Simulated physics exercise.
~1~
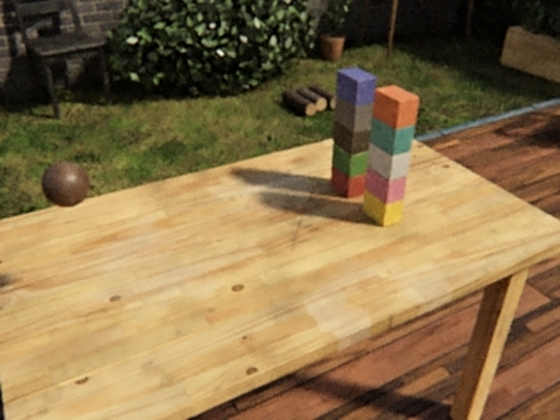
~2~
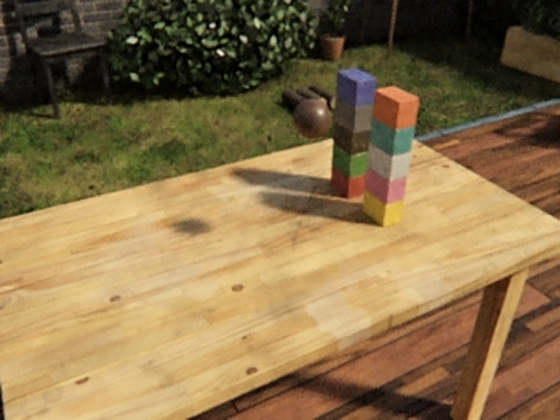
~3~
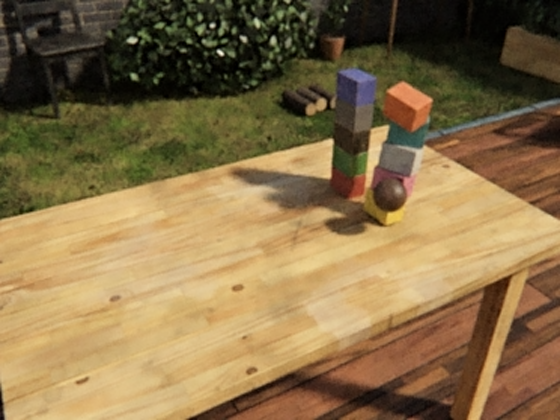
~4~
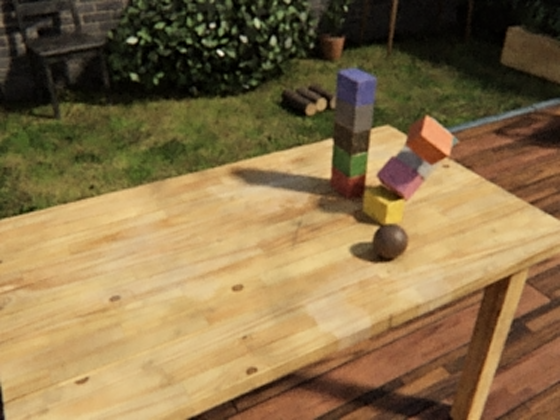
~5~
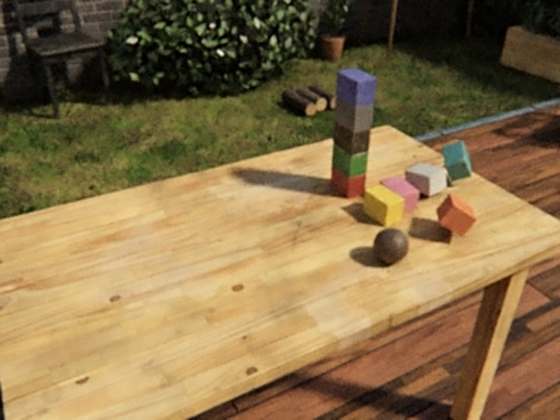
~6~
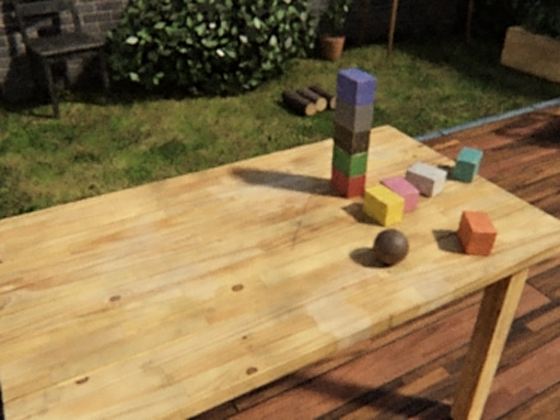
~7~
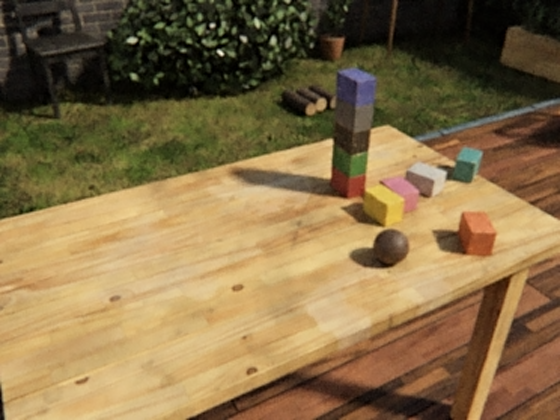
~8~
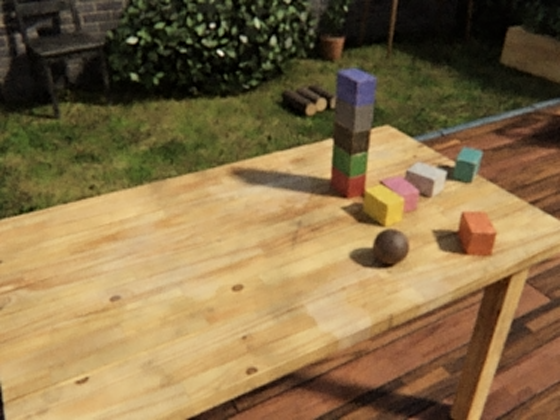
On a wooden table in a garden, a brown ball flies in from the left and strikes the nearer of two stacks of coloured blocks, which topples to the right and scatters, while the blue-topped stack stays standing and the ball rests near the fallen blocks.
